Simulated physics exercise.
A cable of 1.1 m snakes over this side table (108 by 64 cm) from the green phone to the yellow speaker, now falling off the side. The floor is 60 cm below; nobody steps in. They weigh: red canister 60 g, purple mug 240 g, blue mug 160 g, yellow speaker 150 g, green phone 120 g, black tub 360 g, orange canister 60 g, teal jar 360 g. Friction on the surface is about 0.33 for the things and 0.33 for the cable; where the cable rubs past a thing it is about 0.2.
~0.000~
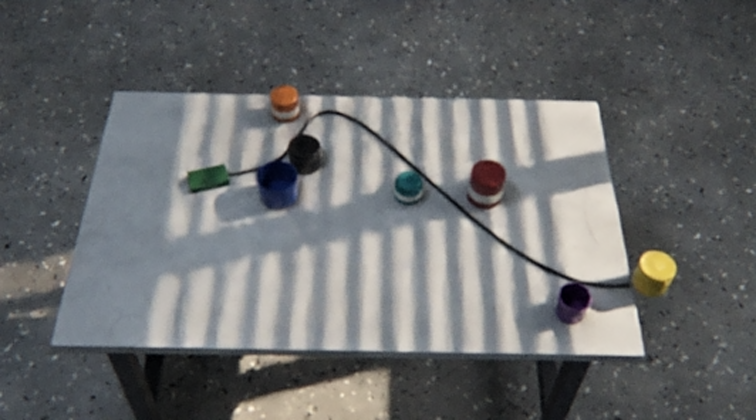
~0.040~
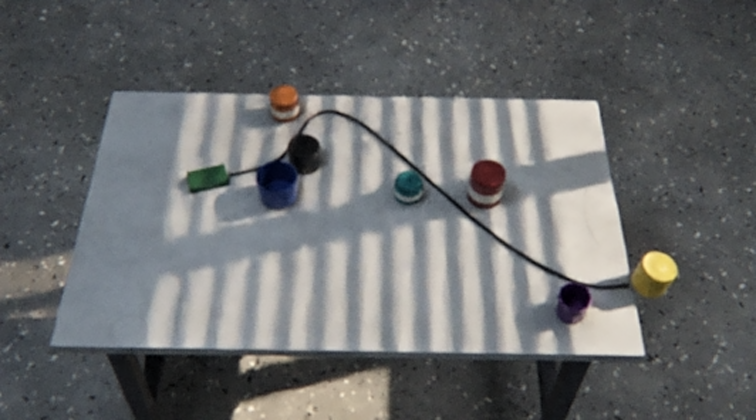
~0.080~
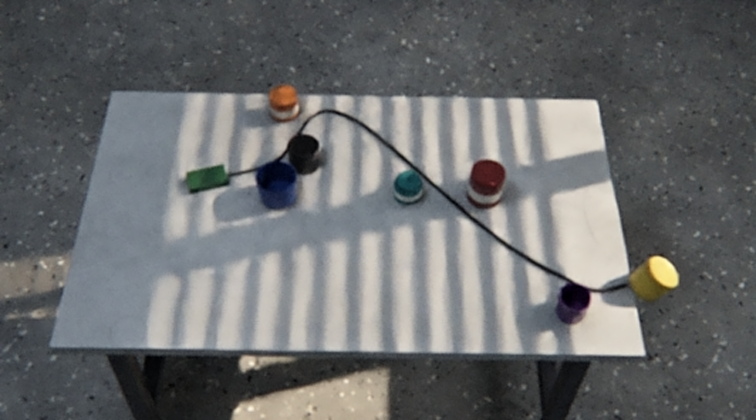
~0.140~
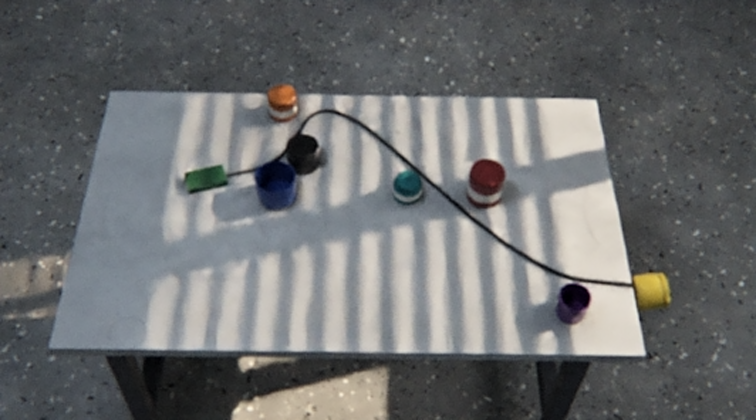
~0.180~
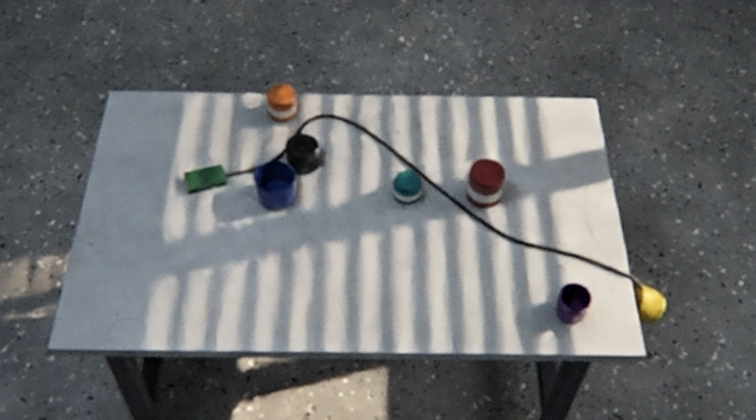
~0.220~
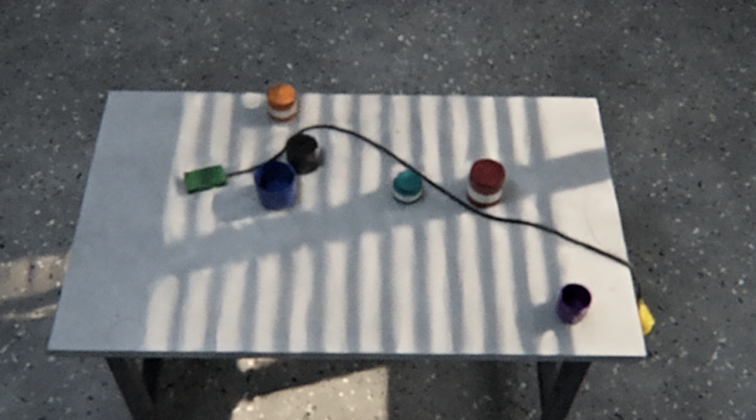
In this clip, a yellow object attached to a black cable tips over the right edge of a table and drops partly out of view, drawing the cable straighter across the tabletop while the colored containers and green object stay put.
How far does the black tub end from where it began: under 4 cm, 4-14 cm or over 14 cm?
Result: Black tub hardly moves.
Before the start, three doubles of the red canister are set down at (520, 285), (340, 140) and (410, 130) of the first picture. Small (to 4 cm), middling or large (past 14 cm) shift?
In turn: Small, large, small.
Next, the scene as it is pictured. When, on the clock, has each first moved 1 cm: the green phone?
About: Green phone 0.32 s.
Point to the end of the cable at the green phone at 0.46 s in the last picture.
At about (282, 149).
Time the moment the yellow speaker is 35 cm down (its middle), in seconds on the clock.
About: 0.50 s.
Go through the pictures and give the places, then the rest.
The first frame shows shows, black tub (304, 146); cable runs through (580, 281) (488, 230) (412, 165) (342, 114) (279, 159).
The second frame shows shows, yellow speaker (658, 266); cable runs through (411, 164) (279, 159).
The third frame shows shows, yellow speaker (654, 279); cable runs through (411, 164) (278, 159).
The fourth frame shows shows, yellow speaker (649, 292); cable runs through (581, 279) (411, 164) (277, 159).
The fifth frame shows shows, yellow speaker (642, 304); cable runs through (602, 265) (277, 158).
The sixth frame shows shows, black tub (302, 145); cable runs through (630, 265) (530, 223) (432, 183) (354, 134) (276, 157).
By 0.5 s, the cable's tail end at (282, 149); black tub 1 cm off its start, yellow speaker over the edge, green phone 13 cm off its start.
By 0.7 s, the cable's tail end at (329, 149); black tub 2 cm off its start, yellow speaker over the edge, green phone 25 cm off its start.
By 1.0 s, the cable's tail end at (387, 140); black tub 2 cm off its start at (305, 152), green phone 35 cm off its start at (367, 134), yellow speaker over the edge.
By 1.2 s, the cable's tail end at (392, 140); black tub 2 cm off its start, green phone 36 cm off its start, yellow speaker over the edge.
By 2.4 s, the cable's tail end at (392, 140); black tub 2 cm off its start at (305, 152), green phone 36 cm off its start at (371, 134), yellow speaker over the edge, red canister 7 cm off its start at (501, 145).
